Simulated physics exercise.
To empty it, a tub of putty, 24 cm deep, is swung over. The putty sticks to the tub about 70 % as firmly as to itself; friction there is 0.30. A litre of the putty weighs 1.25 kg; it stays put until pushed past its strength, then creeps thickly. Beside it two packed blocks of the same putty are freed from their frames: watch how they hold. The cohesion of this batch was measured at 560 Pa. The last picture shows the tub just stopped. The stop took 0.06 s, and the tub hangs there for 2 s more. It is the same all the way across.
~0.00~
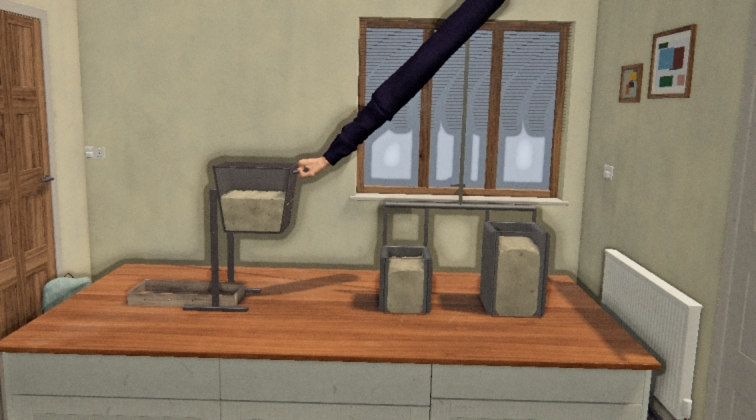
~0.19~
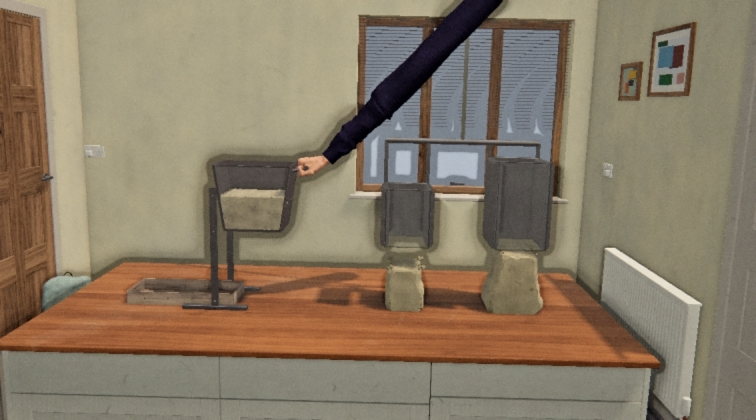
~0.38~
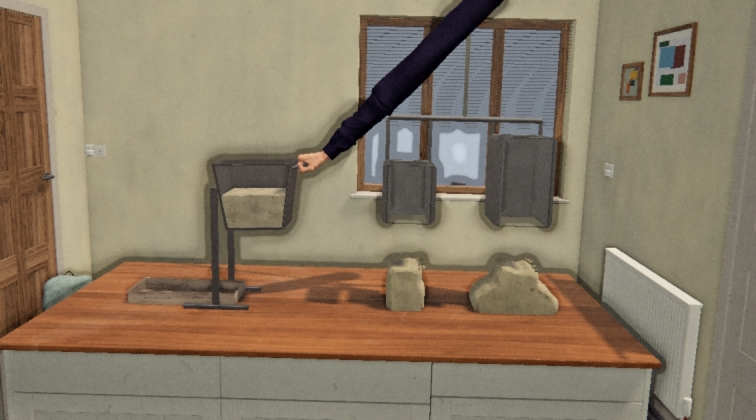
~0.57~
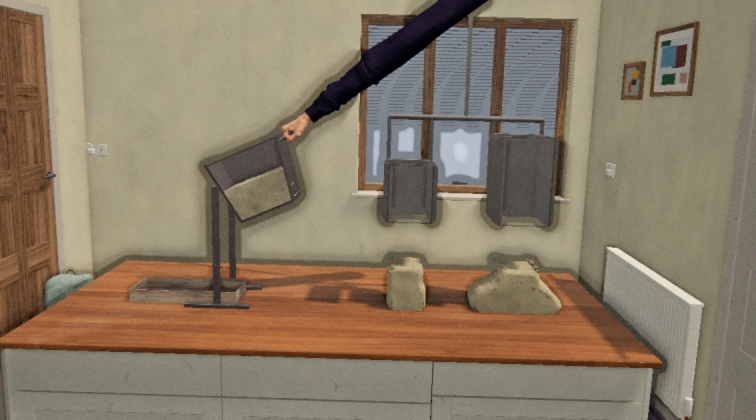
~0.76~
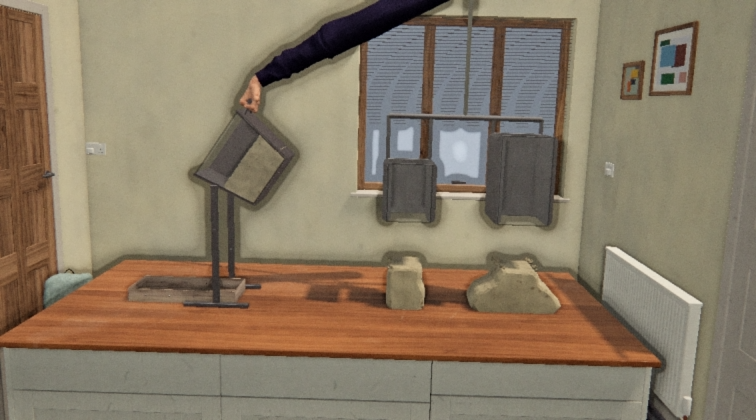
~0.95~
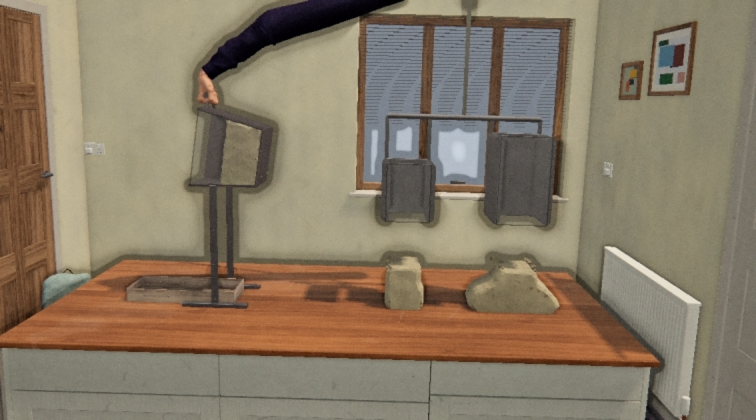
On a wooden counter, two moulds lift off pale blocks, one slumps, and a hand tilts a tub leftward.
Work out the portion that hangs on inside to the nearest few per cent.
The portion that hangs on inside is near 100 %.
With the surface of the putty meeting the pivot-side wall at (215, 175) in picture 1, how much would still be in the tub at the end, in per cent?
Then about 55 %.
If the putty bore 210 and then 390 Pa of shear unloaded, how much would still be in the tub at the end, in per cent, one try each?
In turn about 55 %, 75 %.
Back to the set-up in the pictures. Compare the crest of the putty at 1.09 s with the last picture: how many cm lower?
Roughly 3 cm.
After 1.09 s, the tub is at 82 degrees and holds 100 %.
After 1.26 s, the tub is at 82 degrees and holds 100 %.
After 1.43 s, the tub is at 82 degrees and holds 100 %.
After 1.60 s, the tub is at 82 degrees and holds 100 %.
After 2.95 s, the tub is at 82 degrees and holds 100 %.
